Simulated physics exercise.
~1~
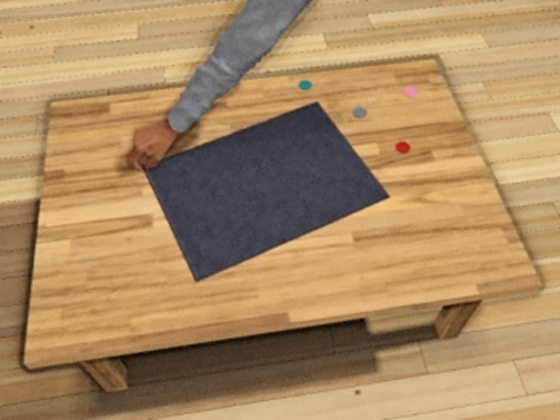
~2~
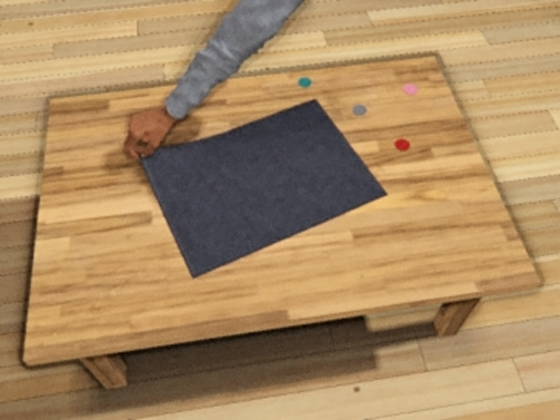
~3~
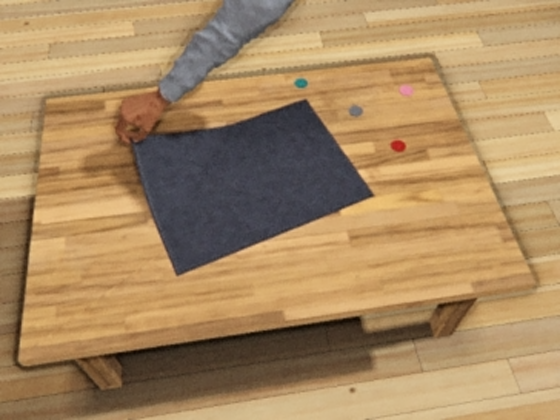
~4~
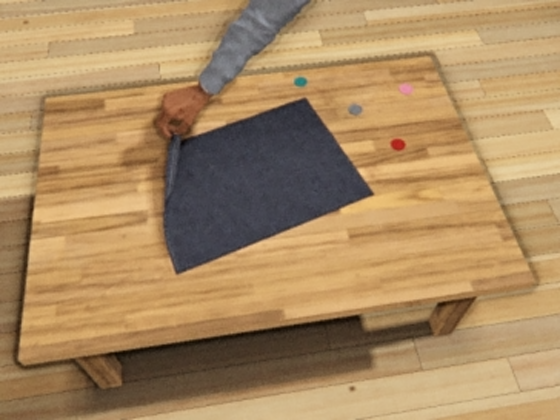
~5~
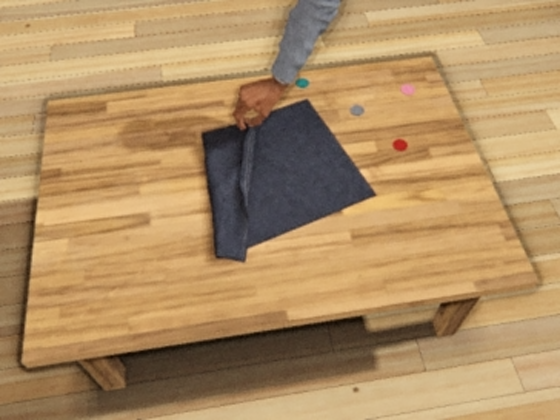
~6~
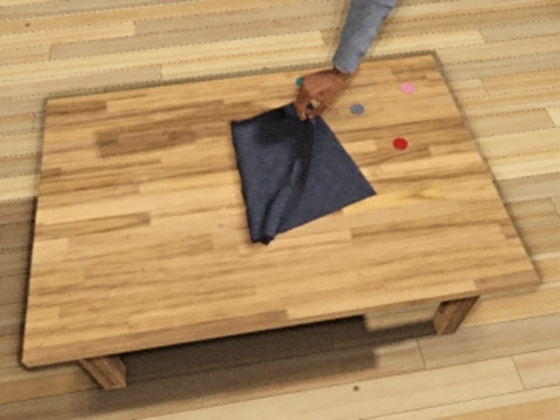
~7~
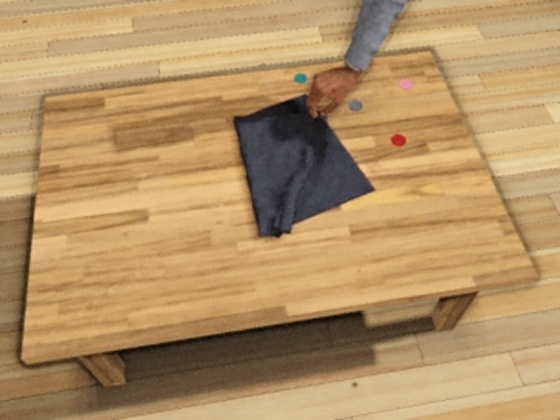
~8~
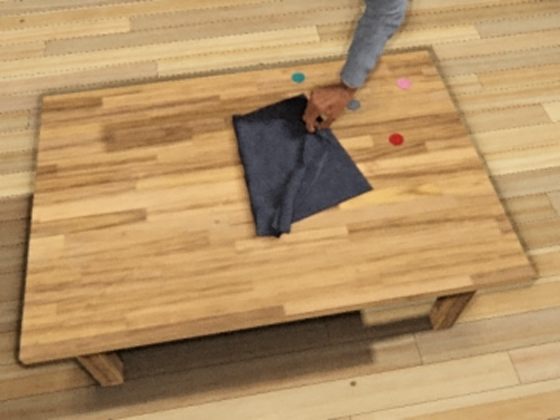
A hand pinching the left corner of a dark cloth on a wooden table and folding it rightward, leaving four small discs uncovered.
